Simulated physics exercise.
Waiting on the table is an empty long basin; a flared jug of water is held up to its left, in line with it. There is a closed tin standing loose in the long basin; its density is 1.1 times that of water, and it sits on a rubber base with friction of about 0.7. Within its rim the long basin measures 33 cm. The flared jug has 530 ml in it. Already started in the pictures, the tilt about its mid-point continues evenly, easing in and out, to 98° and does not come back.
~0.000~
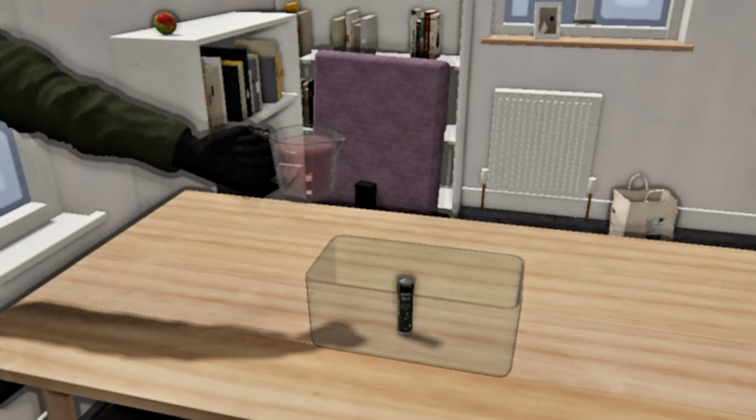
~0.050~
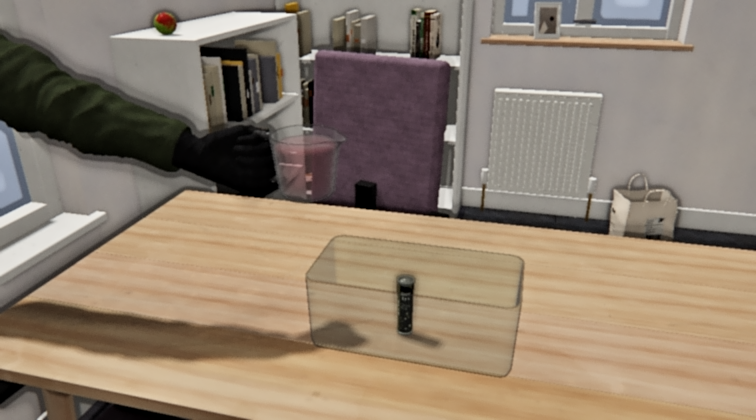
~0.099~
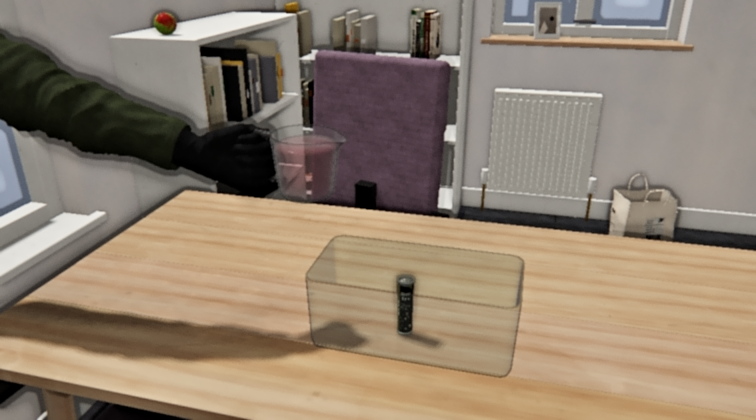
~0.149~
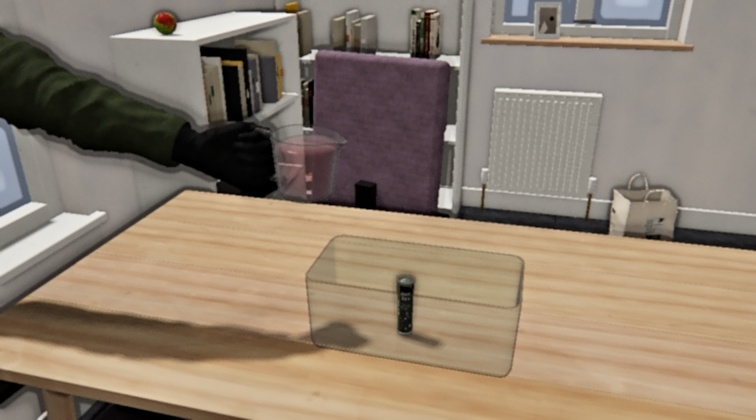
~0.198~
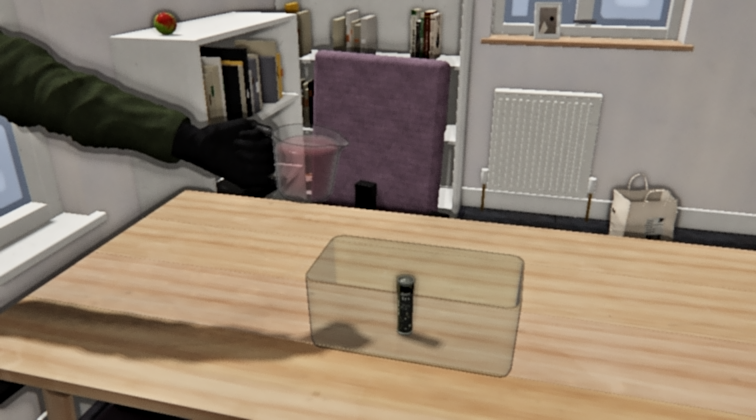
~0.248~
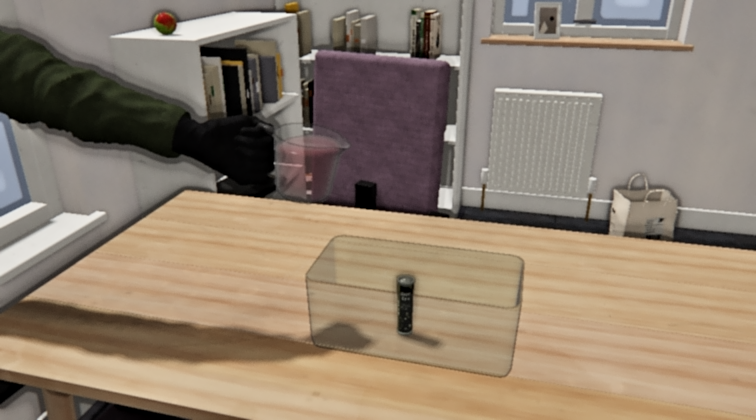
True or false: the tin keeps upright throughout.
False.
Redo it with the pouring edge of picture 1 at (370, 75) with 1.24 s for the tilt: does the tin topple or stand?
Then it stays on its base.
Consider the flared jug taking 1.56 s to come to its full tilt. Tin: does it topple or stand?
Outcome - the tin comes down.
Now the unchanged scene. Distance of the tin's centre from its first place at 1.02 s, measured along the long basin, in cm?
I'd put it at around 4 centimetres.
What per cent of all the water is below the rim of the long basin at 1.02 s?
Around 54 per cent of the whole.
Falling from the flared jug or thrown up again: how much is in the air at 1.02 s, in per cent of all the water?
Near 22 percent.
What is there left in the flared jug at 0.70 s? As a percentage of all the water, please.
Roughly 76 per cent.
After 0.70 s the tilt is 58° and 77 per cent is still to pour; the tin stands where it began.
After 1.02 s the tilt is 91° and 24 per cent is still to pour; the tin leans 39°.
After 1.37 s the tilt is 98° and 2 per cent is still to pour; the tin lies on its side.
After 1.74 s the tilt is 98° and 0 per cent is still to pour; the tin lies on its side.
In the end the tin lies on its side.
